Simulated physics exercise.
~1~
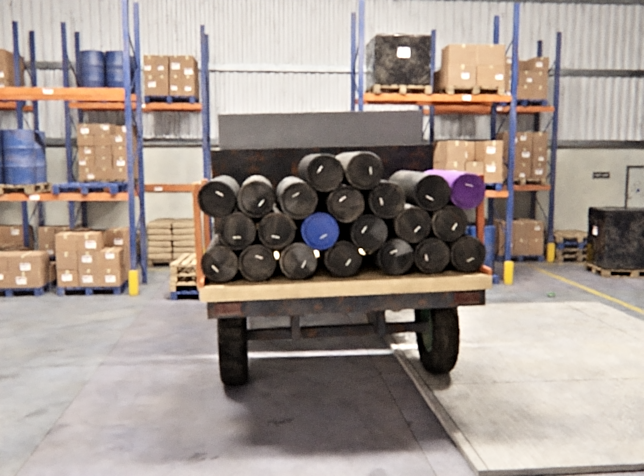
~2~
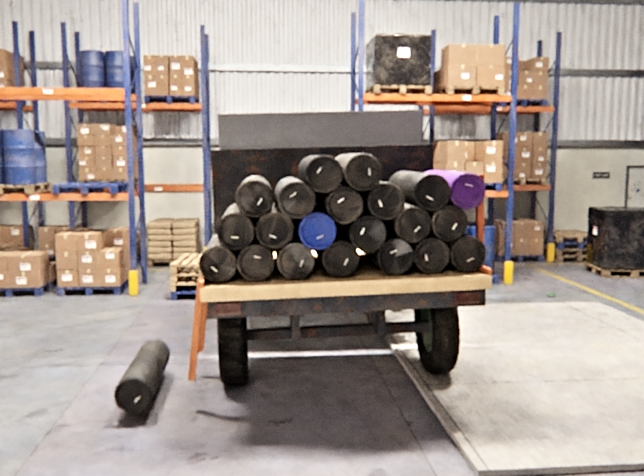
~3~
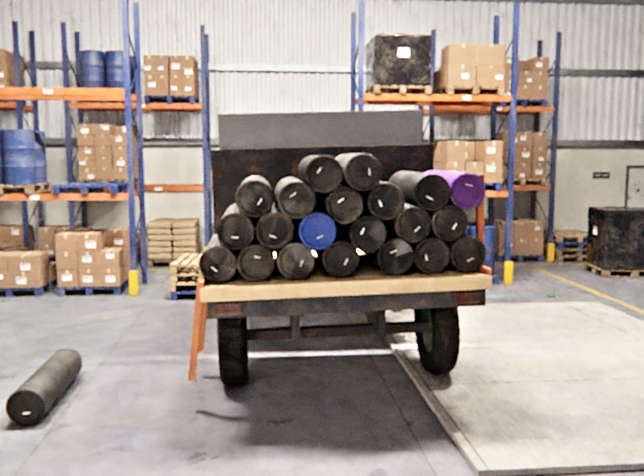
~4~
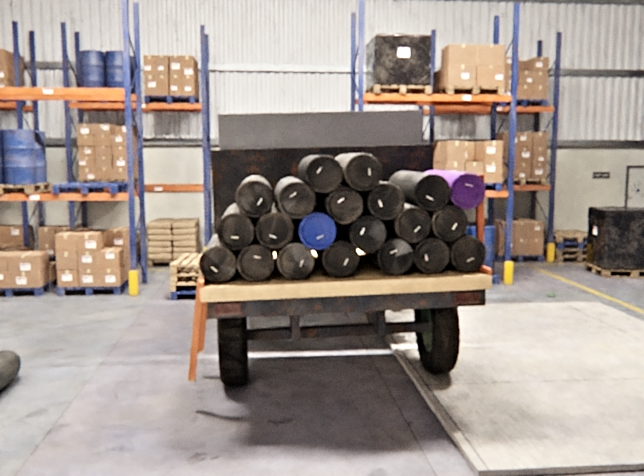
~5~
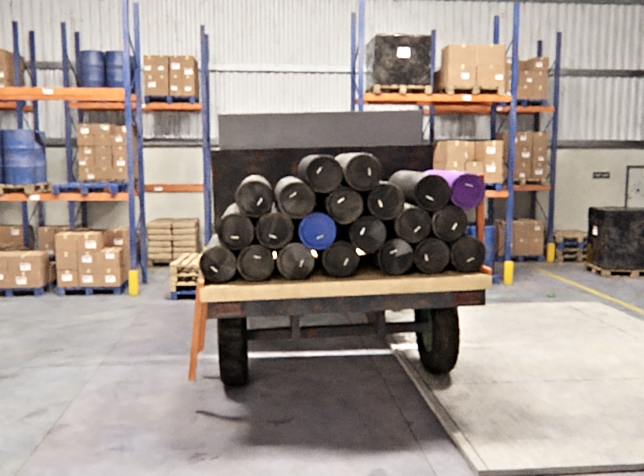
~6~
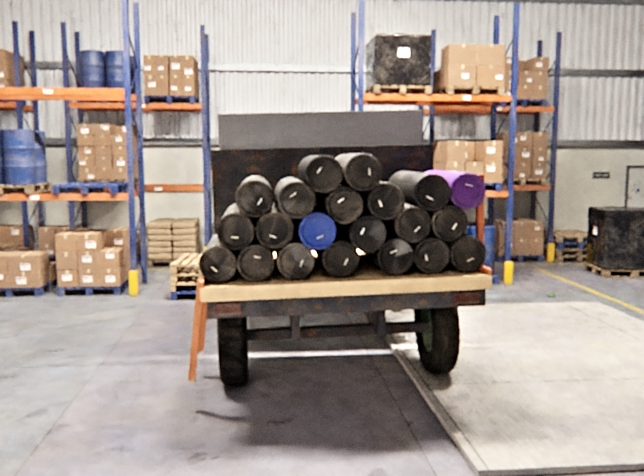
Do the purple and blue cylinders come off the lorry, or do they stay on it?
Both stay on the lorry. The purple cylinder is still high on the right of the stack, and the blue one is still near the middle.
